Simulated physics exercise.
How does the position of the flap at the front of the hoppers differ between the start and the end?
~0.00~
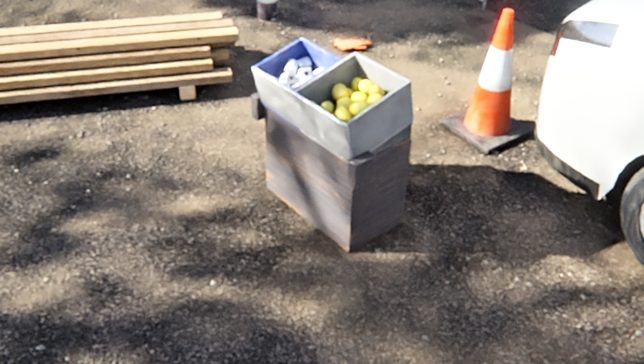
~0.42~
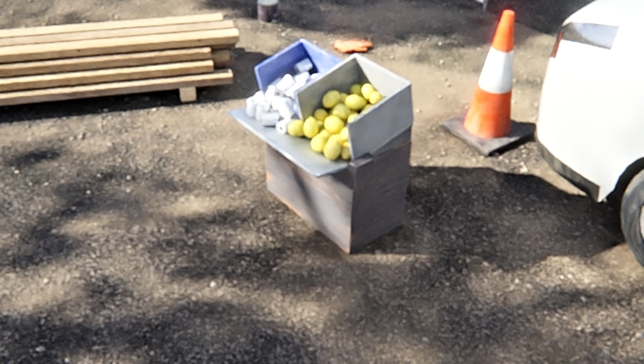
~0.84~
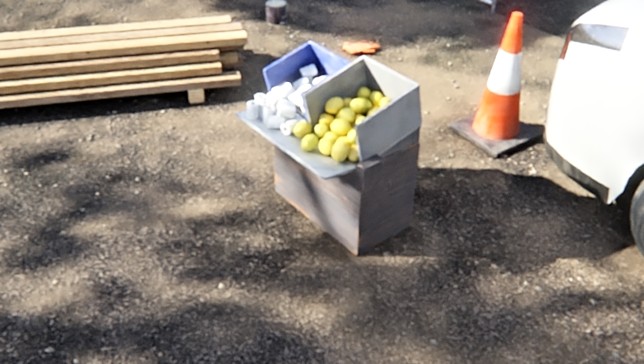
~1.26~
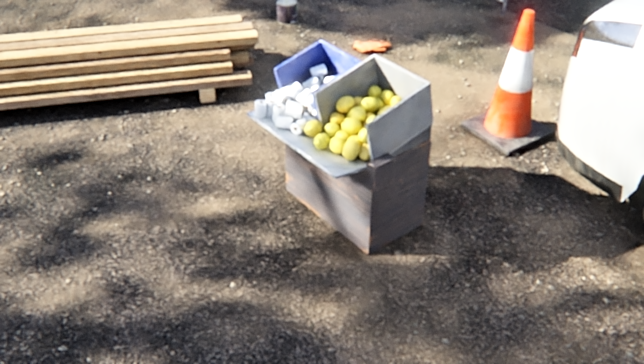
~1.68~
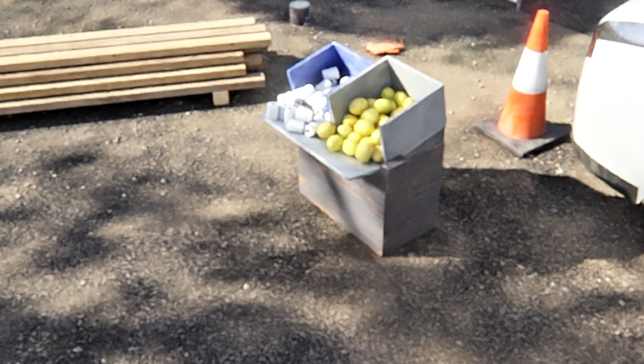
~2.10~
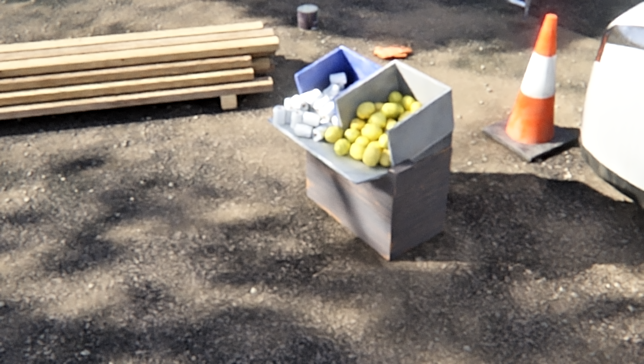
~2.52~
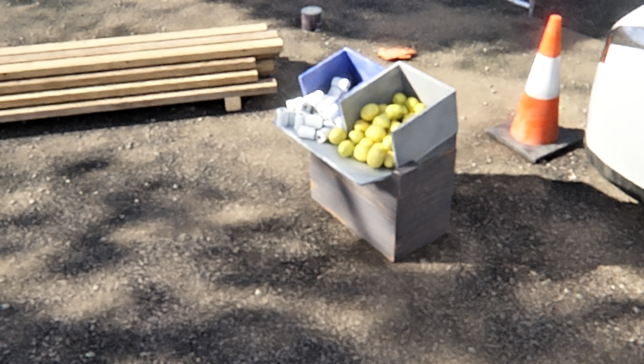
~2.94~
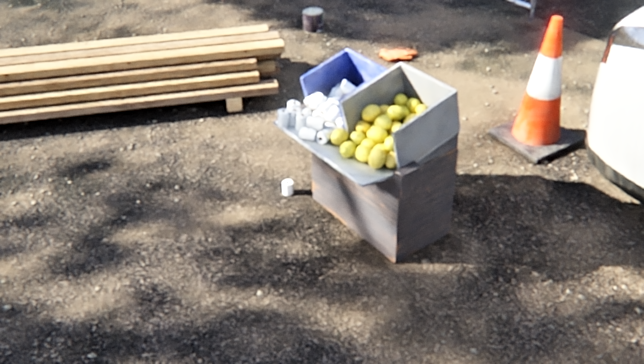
At the start the flap leans up across the front of the hoppers, closing them. By the end it is let down onto its side, with lemons and paper rolls resting on it.
At the start, a grey hopper of yellow lemons and a blue hopper of white paper rolls sit side by side on a wooden box outdoors, between stacked planks and a traffic cone, with a flap closing their front. The flap drops down, and lemons and rolls slide forward onto it in a loose heap. The view then drifts slightly left while the heap mostly holds, with the rolls shifting a little. Finally, one white roll drops off the flap to the ground at the left of the box, while the lemons stay up on the grey side.
